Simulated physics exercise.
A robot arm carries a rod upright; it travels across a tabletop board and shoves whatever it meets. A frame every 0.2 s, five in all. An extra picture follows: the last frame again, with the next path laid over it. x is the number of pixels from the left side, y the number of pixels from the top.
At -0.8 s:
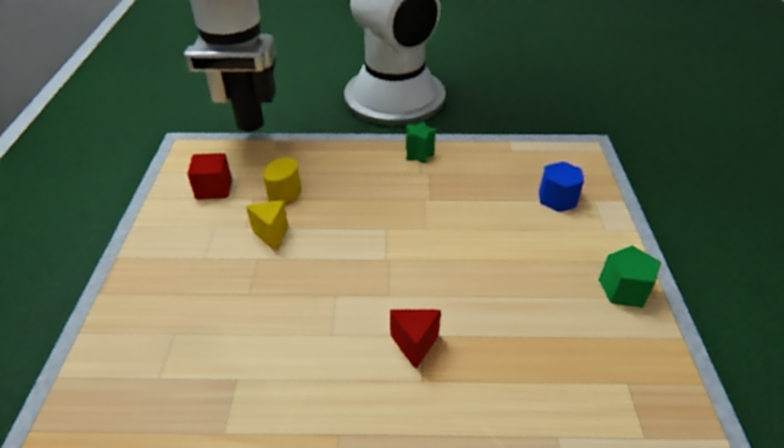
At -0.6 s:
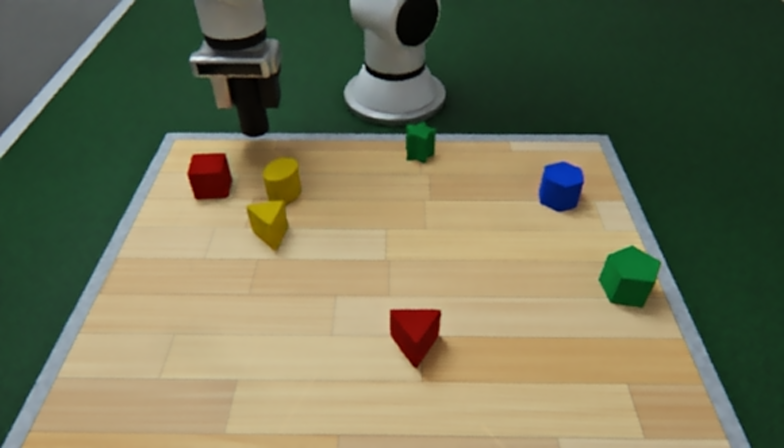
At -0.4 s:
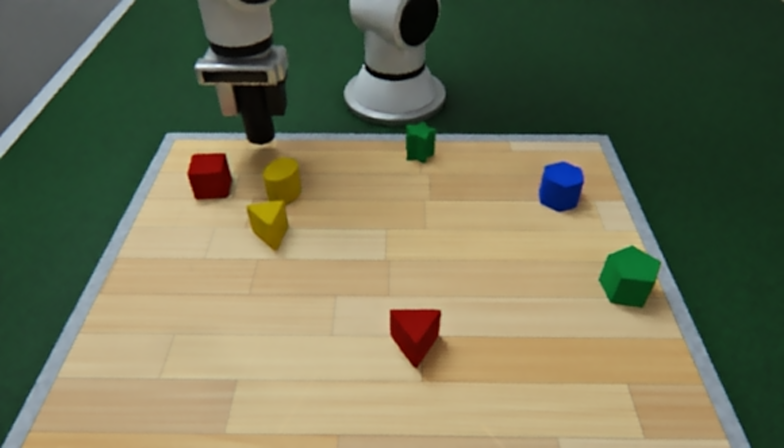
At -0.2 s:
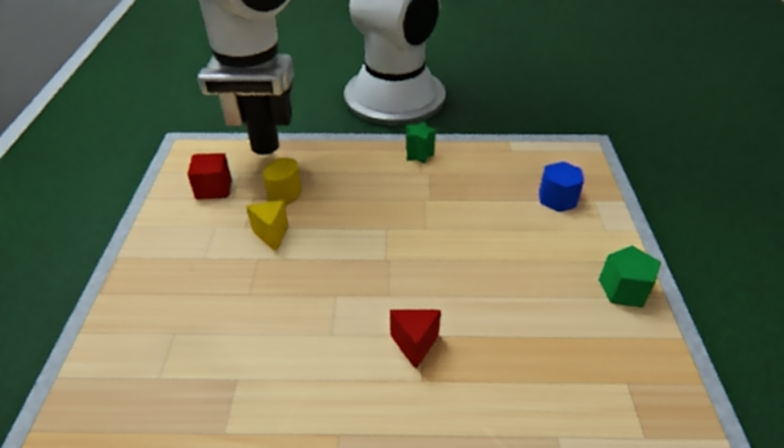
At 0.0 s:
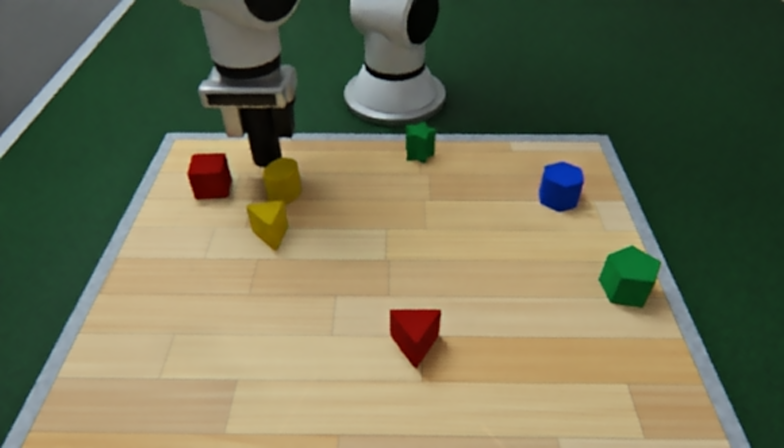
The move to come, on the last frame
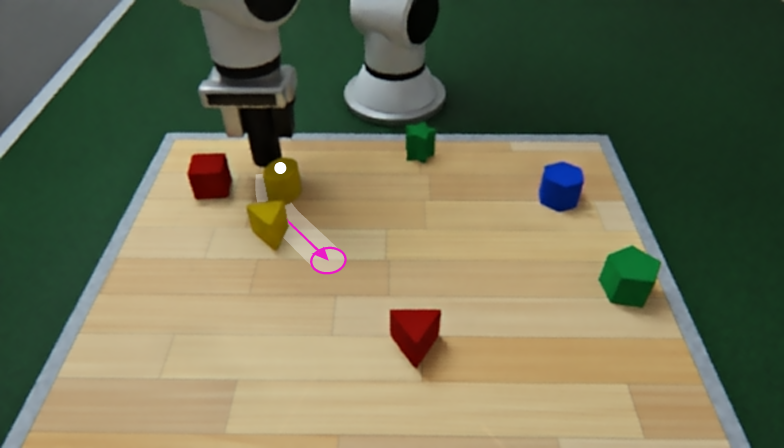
The video shows a robot arm lowering a dark rod and shifting slightly right, from behind the board's upper left to beside a yellow rounded block, while the red, yellow, green and blue blocks on the wooden board stay still.
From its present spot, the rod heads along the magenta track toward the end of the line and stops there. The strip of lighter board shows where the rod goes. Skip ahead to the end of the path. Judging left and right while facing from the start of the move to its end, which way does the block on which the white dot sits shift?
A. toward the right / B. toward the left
B - toward the left.
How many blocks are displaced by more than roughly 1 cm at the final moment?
I'd put the number at two.
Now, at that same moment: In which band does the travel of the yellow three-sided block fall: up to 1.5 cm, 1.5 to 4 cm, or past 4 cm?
My estimate: In the 1.5 to 4 cm range.
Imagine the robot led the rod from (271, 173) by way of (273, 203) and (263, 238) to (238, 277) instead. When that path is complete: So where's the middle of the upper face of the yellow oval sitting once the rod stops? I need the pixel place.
Around pixel (299, 197).
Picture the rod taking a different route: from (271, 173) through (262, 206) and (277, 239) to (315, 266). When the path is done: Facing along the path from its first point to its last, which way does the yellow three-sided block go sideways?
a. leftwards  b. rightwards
I choose a.
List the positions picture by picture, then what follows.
Rod tip (251, 124); block tops, red four-sided block (206, 162); yellow three-sided block (266, 210); yellow oval (280, 168), in the first picture.
Rod (256, 130); blocks unchanged, in the second picture.
Rod (261, 137); blocks unchanged, in the third picture.
Rod (265, 147); blocks unchanged, in the fourth picture.
Rod (268, 159); red four-sided block (206, 162); yellow three-sided block (266, 210); yellow oval (280, 168), in the fifth picture.
Path on the board, from (271, 173) over (274, 203) and (298, 231) to (328, 260); the dot is on the yellow oval.
The first path, step by step. One third of the way, rod (272, 189); yellow oval (295, 190), turned 35° anticlockwise.
Two thirds of the way, rod (296, 217); yellow three-sided block (270, 221), turned 65° clockwise; yellow oval (329, 212), turned 70° anticlockwise.
At the end, rod (327, 246); red four-sided block in place; yellow three-sided block (271, 222), turned 70° clockwise; yellow oval (365, 225), turned 130° anticlockwise.
